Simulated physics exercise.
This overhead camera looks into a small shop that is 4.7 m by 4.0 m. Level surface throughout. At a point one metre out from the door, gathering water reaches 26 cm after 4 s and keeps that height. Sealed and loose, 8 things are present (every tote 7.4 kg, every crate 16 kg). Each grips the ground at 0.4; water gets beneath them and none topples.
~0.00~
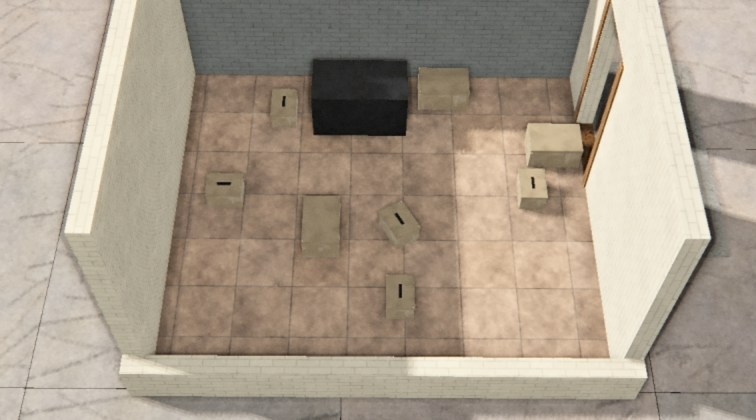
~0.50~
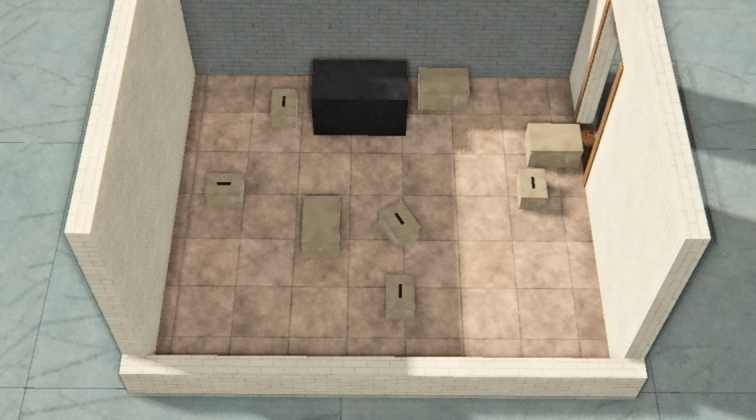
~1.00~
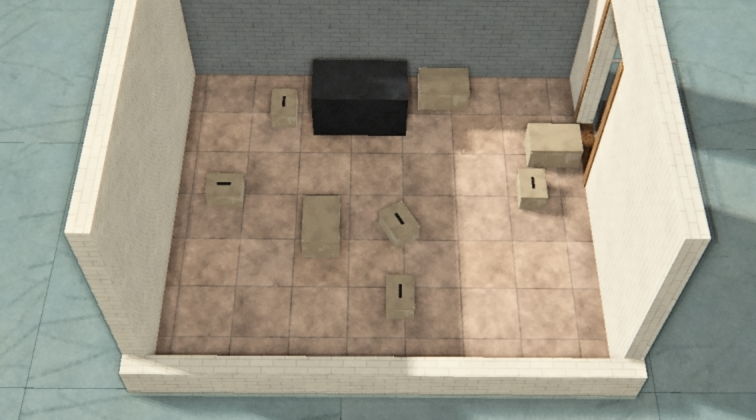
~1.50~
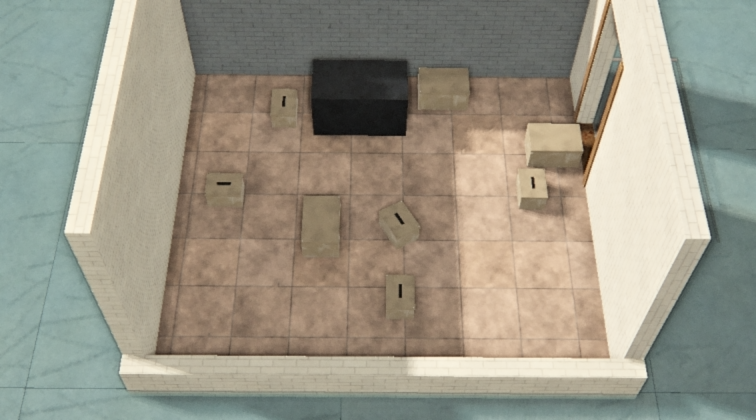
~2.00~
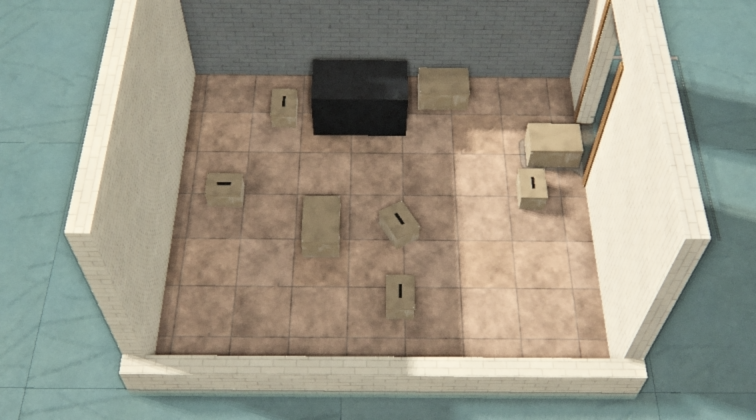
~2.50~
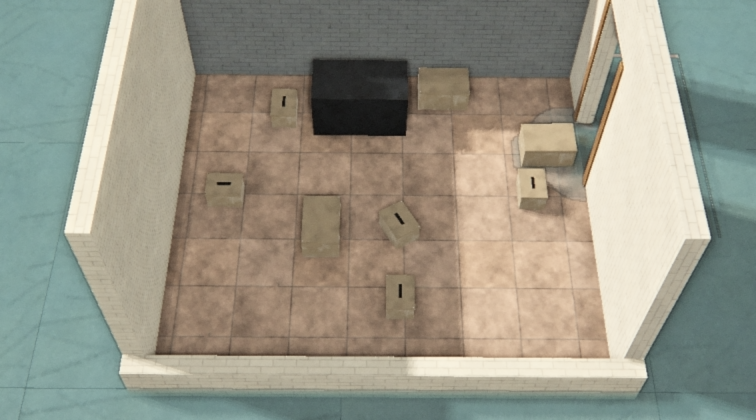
The clip opens on an overhead view of a small tiled room with pale boxes around a large black block, as the ground outside turns from grey to blue-green. Later, water creeps in through the doorway on the right, and the box beside it shifts slightly left while the others stay still.
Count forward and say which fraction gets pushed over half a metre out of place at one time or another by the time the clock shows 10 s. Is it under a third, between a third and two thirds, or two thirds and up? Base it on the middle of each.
I'd predict that a third up to two thirds of the things get moved that far.
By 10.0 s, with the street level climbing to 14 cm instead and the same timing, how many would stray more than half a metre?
Then 2.
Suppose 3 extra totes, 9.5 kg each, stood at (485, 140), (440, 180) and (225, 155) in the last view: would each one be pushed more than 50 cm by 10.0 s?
First one crosses the line, second one crosses the line, third one stays inside the line.
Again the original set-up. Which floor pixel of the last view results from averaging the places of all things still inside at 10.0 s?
Averaged position, last view: Near pixel (301, 216).
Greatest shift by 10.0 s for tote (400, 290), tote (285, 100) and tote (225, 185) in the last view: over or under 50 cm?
Within, within, within.
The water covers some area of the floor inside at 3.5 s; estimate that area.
Somewhere around 3.0 m2, roughly.
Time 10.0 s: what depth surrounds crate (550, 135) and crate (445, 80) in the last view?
Depth approx. 7 cm / 11 cm.
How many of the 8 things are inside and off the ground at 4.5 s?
At that moment it comes to 0.
After 3.5 s 1 of 8 are over 50 cm from their spots; 0 afloat.
After 4.5 s 2 of 8 are over 50 cm from their spots; 0 afloat.
After 7.0 s 3 of 8 are over 50 cm from their spots; 1 afloat.
After 10.0 s 4 of 8 are over 50 cm from their spots, and 4 have been at some point; 5 afloat.
